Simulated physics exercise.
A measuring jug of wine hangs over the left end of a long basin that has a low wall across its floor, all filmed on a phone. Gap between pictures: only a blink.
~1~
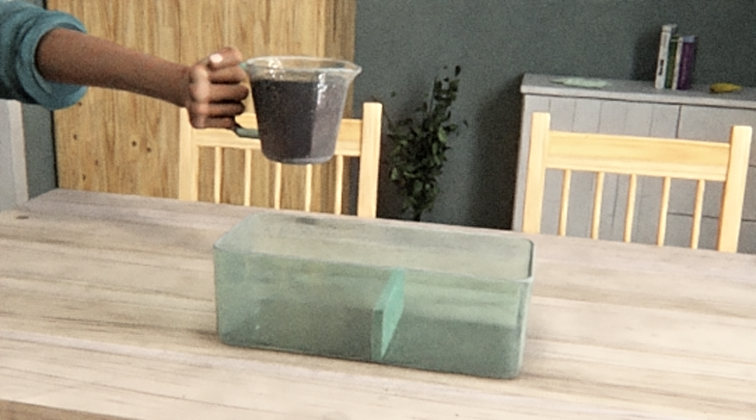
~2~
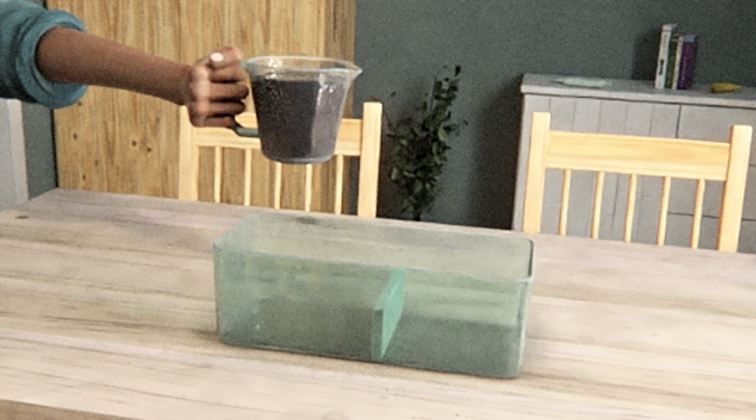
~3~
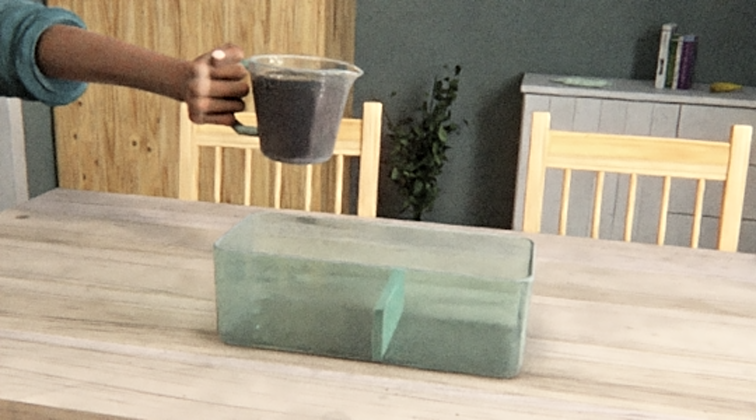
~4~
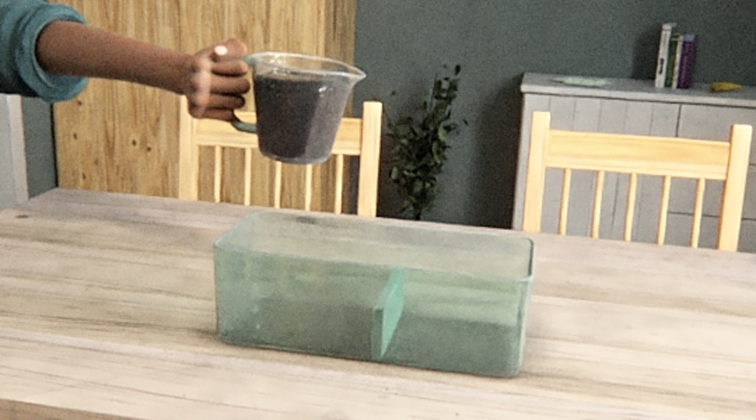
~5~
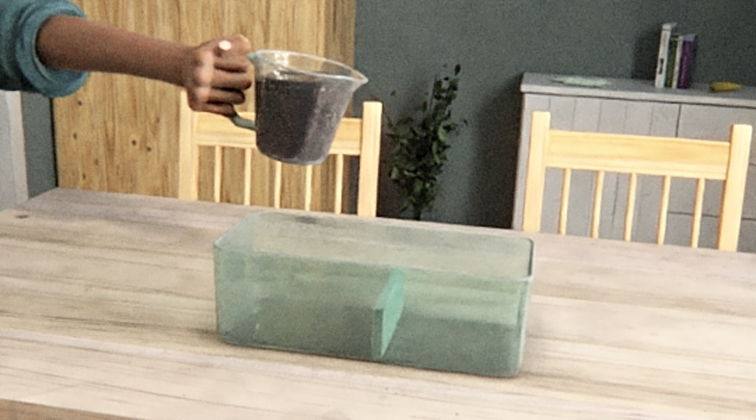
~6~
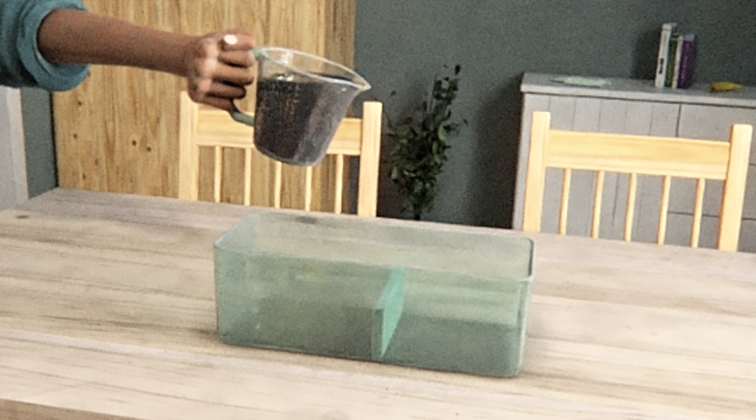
A hand slowly tilts a measuring jug of dark liquid rightward above a divided glass basin.
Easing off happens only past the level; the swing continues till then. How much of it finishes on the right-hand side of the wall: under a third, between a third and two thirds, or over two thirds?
I expect the share right of the wall to be beyond two thirds.
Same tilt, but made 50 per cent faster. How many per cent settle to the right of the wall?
Roughly 60 in a hundred.
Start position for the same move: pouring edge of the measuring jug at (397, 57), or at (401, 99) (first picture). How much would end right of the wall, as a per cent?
Close to 95 % for the first start and close to 95 % for the second.
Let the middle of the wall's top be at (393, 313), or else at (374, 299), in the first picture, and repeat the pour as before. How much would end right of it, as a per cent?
First try close to 70 percent, second try close to 90 percent.
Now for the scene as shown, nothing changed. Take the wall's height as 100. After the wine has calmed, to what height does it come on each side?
10 per cent for the left part, 30 for the right.
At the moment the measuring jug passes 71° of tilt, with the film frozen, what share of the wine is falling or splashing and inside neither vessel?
Around 25 in a hundred.
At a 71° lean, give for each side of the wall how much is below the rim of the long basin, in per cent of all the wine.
The left part holds around 0 percent, the right part 10 percent.
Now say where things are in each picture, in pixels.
In the first picture, it leans 0°; its right rim is at (361, 69); the wine meets the walls at (256, 75) and (348, 81); the long basin's rim runs from (233, 230) to (533, 261); the wall's top is at (390, 288).
In the second picture, it leans 1°; its right rim is at (362, 70); the wine meets the walls at (257, 74) and (348, 81).
In the third picture, it leans 2°; its right rim is at (363, 72); the wine meets the walls at (258, 73) and (349, 81).
In the fourth picture, it leans 5°; its right rim is at (365, 75); the wine meets the walls at (259, 73) and (351, 82).
In the fifth picture, it leans 10°; its right rim is at (367, 80); the wine meets the walls at (261, 75) and (354, 82).
In the sixth picture, it leans 15°; its right rim is at (370, 87); the wine meets the walls at (264, 76) and (361, 85).
A moment on, the measuring jug is tipped part way and 65 per cent is still to pour, 0 is left of the wall and 12 right of it.
Next, the measuring jug is tipped right over and 10 per cent is still to pour, 8 is left of the wall and 68 right of it.
Then the measuring jug is tipped right over and 0 per cent is still to pour, 25 is left of the wall and 74 right of it.
Later the measuring jug is tipped right over and 0 per cent is still to pour, 25 is left of the wall and 74 right of it.
In the end 25 per cent lies left of the wall, 74 right of it and 1 outside.
